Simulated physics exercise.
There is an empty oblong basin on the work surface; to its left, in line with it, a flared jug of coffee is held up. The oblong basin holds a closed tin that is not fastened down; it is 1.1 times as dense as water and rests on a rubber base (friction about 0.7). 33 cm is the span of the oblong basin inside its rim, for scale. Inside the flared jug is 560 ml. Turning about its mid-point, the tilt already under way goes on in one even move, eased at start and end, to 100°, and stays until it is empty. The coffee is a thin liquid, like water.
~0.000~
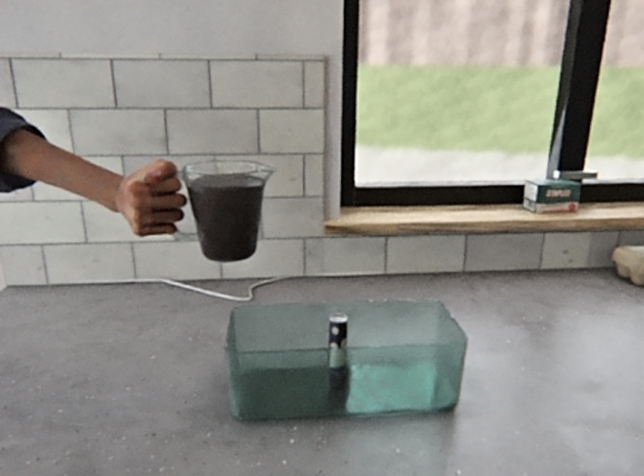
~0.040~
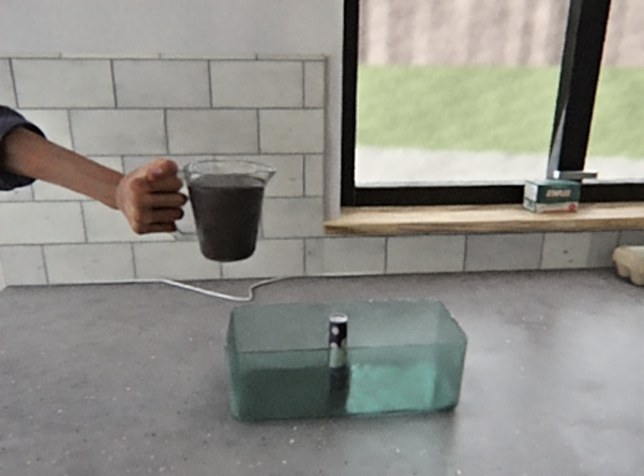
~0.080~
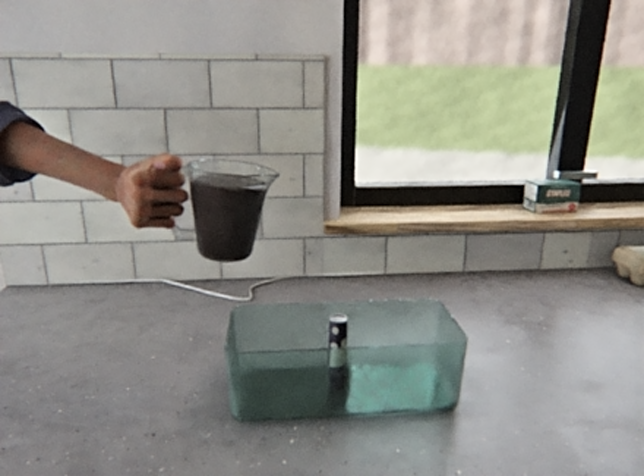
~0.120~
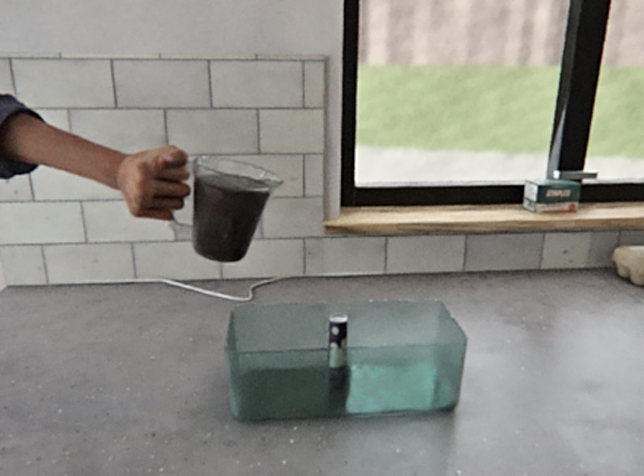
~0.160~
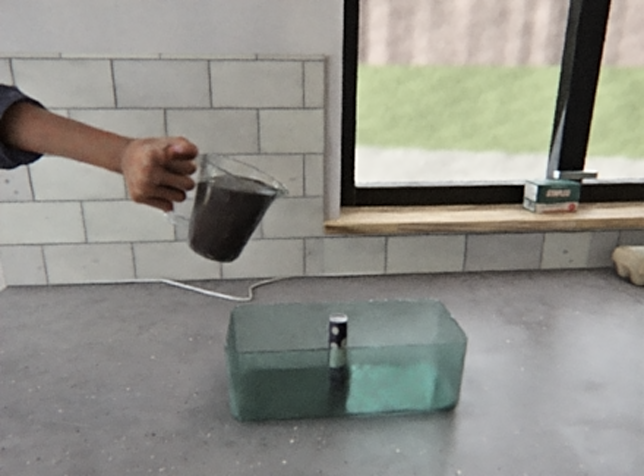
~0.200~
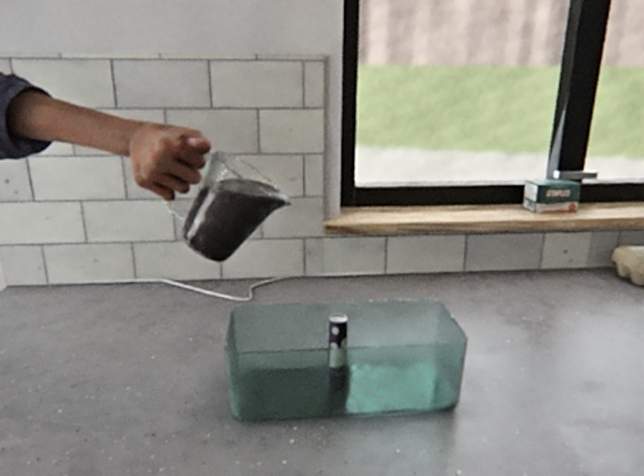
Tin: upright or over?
It will tip.
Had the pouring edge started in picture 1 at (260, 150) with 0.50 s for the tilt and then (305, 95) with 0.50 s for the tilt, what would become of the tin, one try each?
First it tips over; then it stays on its base.
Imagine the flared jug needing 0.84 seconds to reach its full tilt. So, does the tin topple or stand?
Then the tin tumbles.
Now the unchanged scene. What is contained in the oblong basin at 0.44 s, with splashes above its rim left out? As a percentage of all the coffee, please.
Near 12 in a hundred.
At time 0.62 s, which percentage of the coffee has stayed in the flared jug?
Share remaining: Approx. 12 %.
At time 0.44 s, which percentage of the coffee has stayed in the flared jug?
50 %.
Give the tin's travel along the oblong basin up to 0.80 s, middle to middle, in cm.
About 7 cm.
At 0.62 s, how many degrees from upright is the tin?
Near 5 degrees.
After 0.44 s the tilt is 96° and 49 per cent is still to pour; the tin stands where it began.
After 0.62 s the tilt is 100° and 13 per cent is still to pour; the tin leans 6°.
After 0.80 s the tilt is 100° and 2 per cent is still to pour; the tin leans 43°.
After 1.00 s the tilt is 100° and 0 per cent is still to pour; the tin lies on its side.
In the end the tin lies on its side.
